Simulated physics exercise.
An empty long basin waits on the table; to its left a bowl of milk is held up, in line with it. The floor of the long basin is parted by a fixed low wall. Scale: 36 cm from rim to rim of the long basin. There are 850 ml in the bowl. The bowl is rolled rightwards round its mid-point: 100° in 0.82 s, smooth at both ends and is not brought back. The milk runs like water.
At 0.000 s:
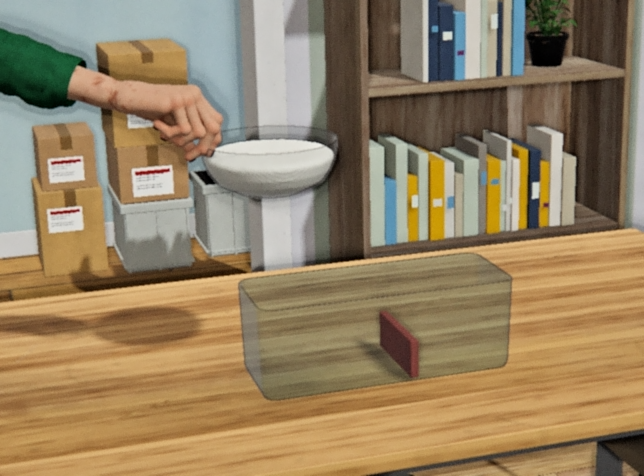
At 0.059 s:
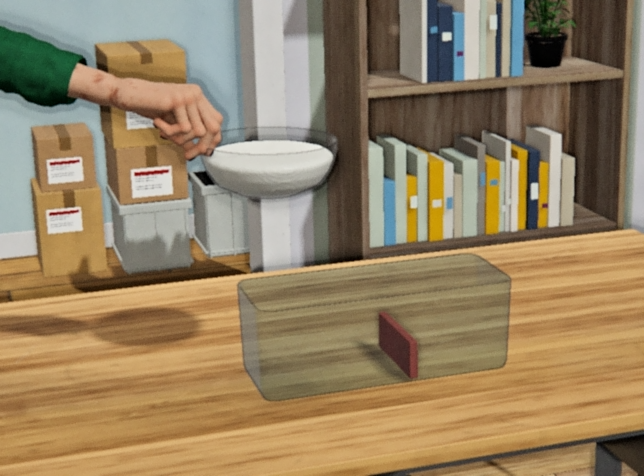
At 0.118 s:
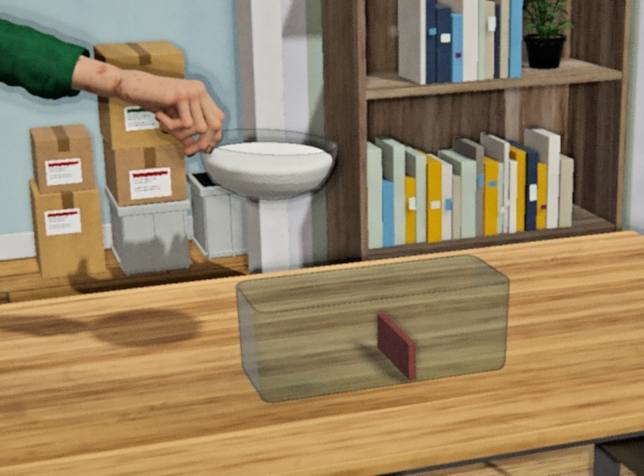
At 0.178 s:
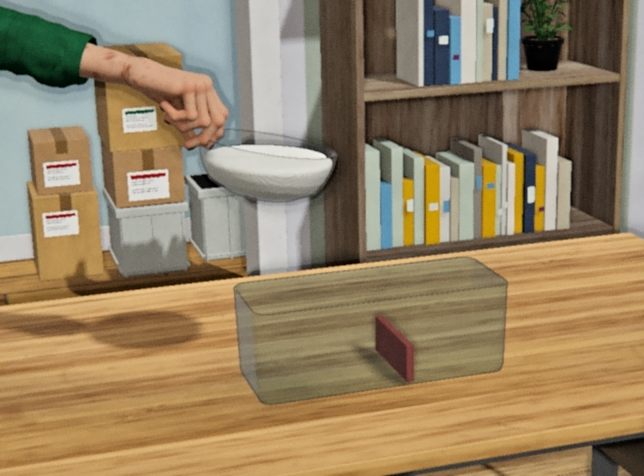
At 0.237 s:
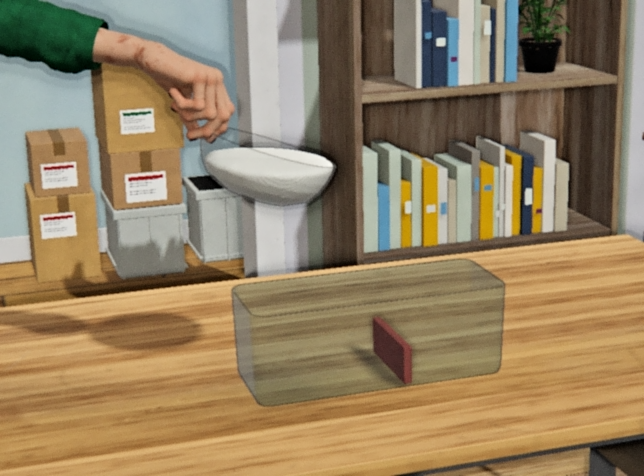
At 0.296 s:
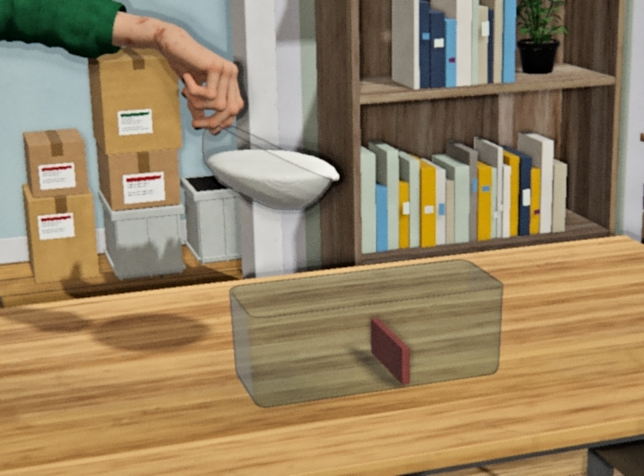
We see a hand in a green sleeve holding a bowl of white liquid at the left, above a table with a clear, empty basin containing a small red wall; the hand rises slightly as the bowl gradually tilts rightwards.
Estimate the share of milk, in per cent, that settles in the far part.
About 22 per cent.
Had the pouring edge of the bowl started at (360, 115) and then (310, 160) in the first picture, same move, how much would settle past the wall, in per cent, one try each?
In turn about 60 and 10 per cent.
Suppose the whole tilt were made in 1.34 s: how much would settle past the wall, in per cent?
In that case some 30 per cent.
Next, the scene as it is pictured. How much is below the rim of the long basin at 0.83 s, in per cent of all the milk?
About 92 per cent.
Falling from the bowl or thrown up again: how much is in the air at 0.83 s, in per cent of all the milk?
Some 6 per cent.
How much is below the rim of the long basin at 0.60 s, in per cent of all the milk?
Near 36 in a hundred.
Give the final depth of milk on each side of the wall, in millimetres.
Some 22 mm on the left and 10 mm on the right.
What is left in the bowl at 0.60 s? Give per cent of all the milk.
About 16 per cent.
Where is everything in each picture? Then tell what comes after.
Tilt 0°; pouring edge (334, 135); surface from (205, 158) to (329, 148); the long basin's rim runs from (248, 297) to (495, 267); the wall's top is at (398, 327), in the first frame.
Tilt 1°; pouring edge (333, 137); surface from (204, 159) to (329, 149), in the second frame.
Tilt 5°; pouring edge (333, 143); surface from (203, 158) to (328, 152), in the third frame.
Tilt 11°; pouring edge (333, 152); surface from (204, 158) to (328, 156), in the fourth frame.
Tilt 19°; pouring edge (331, 164); surface from (205, 159) to (328, 159), in the fifth frame.
Tilt 29°; pouring edge (328, 176); surface from (207, 162) to (323, 167); 5 per cent is over the edge, in the sixth frame.
By 0.60 s the tilt is 84° and 15 per cent is still to pour, 23 is left of the wall and 14 right of it.
By 0.83 s the tilt is 100° and 1 per cent is still to pour, 70 is left of the wall and 21 right of it.
By 1.06 s the tilt is 100° and 0 per cent is still to pour, 73 is left of the wall and 22 right of it.
By 1.32 s the tilt is 100° and 0 per cent is still to pour, 73 is left of the wall and 22 right of it.
At rest 73 per cent lies left of the wall, 22 right of it and 5 outside.
